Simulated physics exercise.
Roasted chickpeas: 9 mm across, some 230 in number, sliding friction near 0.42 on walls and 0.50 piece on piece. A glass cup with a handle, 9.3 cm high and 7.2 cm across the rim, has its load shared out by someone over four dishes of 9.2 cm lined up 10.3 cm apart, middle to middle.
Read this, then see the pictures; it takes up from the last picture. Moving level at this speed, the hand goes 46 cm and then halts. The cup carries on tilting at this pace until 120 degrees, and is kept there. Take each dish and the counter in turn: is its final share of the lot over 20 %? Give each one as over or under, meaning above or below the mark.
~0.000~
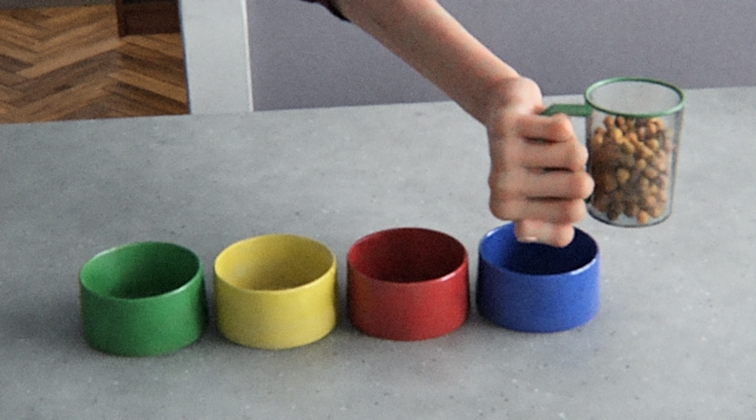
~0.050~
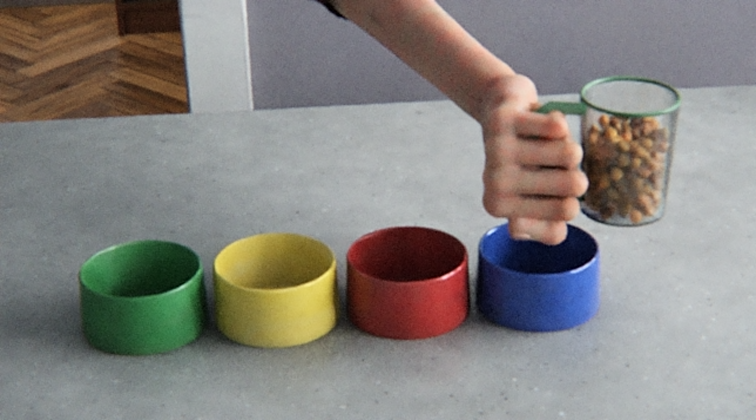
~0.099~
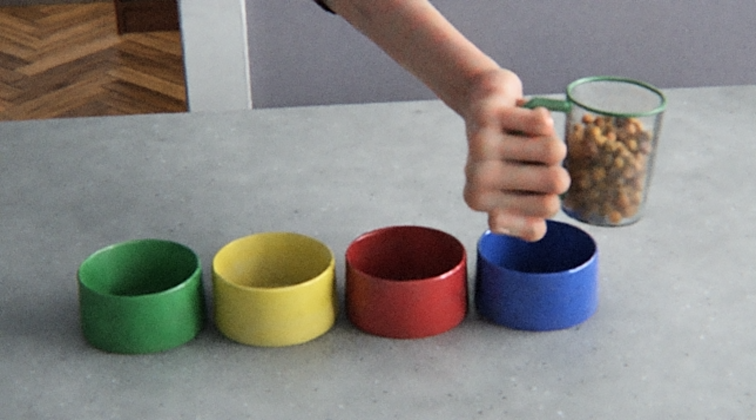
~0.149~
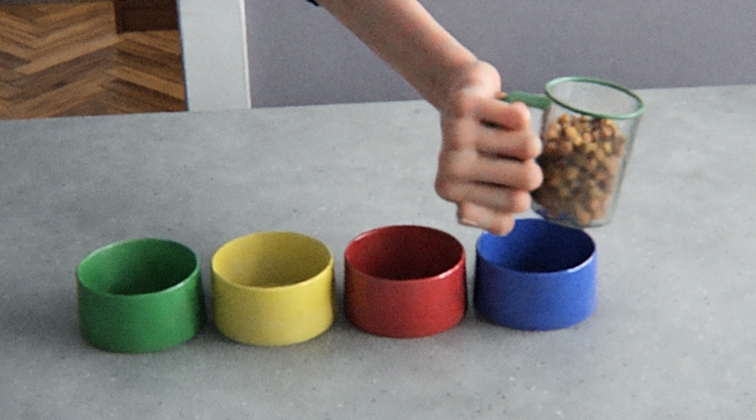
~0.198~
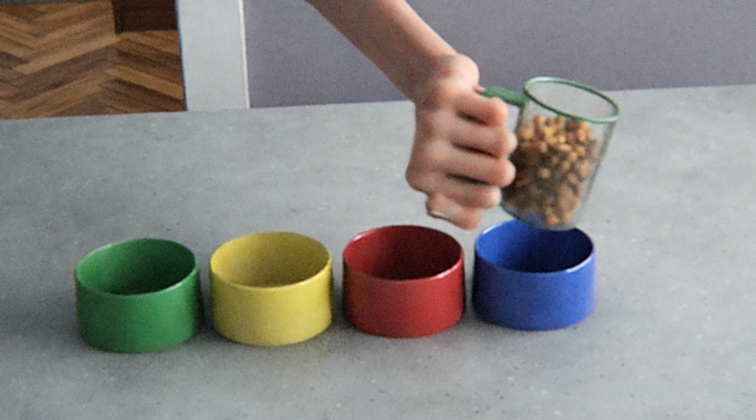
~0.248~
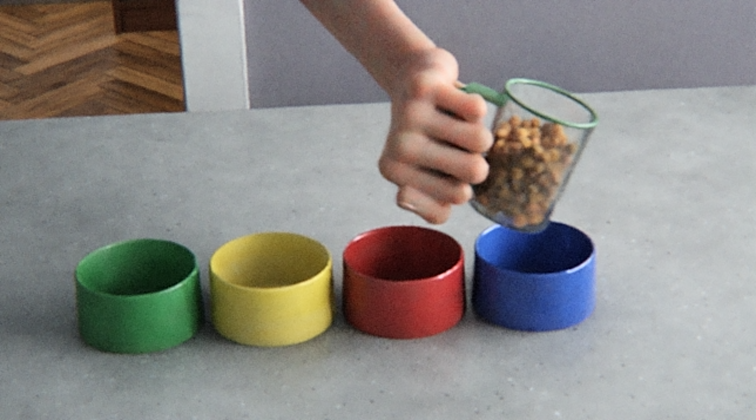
Red dish: Under, blue dish: Under, green dish: Over, yellow dish: Under, counter: Under.
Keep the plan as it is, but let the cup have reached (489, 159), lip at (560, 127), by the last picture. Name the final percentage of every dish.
Red 0; blue 0; green 90; yellow 0.
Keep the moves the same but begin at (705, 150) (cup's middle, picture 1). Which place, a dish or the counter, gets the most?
Green.
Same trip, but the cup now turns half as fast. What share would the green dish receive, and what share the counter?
Result: Green dish 100, counter 0.
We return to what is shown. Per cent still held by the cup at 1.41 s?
Estimate: Some 45 %.
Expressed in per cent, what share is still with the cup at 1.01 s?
Near 100 per cent of the load.
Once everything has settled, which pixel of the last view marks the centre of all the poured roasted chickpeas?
Centre at rest: Approx. (132, 298) px.
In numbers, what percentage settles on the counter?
The figure is about 5 percent.
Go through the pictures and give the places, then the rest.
Cup at (632, 154), tilt 0 degrees, lip at (682, 95), moved 0.0 cm; middle of the pieces at (627, 170); blue dish at (539, 248); red dish at (407, 256); yellow dish at (275, 263); green dish at (141, 271), in the first picture.
Cup at (626, 153), tilt 1 degrees, lip at (678, 95), moved 0.4 cm; middle of the pieces at (621, 169), in the second picture.
Cup at (609, 153), tilt 4 degrees, lip at (664, 98), moved 1.6 cm; middle of the pieces at (603, 169), in the third picture.
Cup at (582, 154), tilt 9 degrees, lip at (641, 103), moved 3.6 cm; middle of the pieces at (575, 169), in the fourth picture.
Cup at (555, 155), tilt 15 degrees, lip at (618, 109), moved 5.6 cm; middle of the pieces at (546, 170), in the fifth picture.
Cup at (529, 157), tilt 20 degrees, lip at (595, 116), moved 7.6 cm; middle of the pieces at (519, 172); blue dish at (535, 247); red dish at (403, 254); yellow dish at (271, 261); green dish at (136, 268). The cup turns about 105 degrees a second and travels 40 cm a second, in the sixth picture.
After 0.70 s, tilt 68 degrees; cup holds 100 %.
Then, at 1.01 s, tilt 101 degrees; cup holds 100 %.
After 1.41 s, tilt 120 degrees; cup holds 45 %, green 45 %.
At rest (2.3 s), red 0 %, blue 0 %, green 90 %, yellow 0 %, counter 5 %.
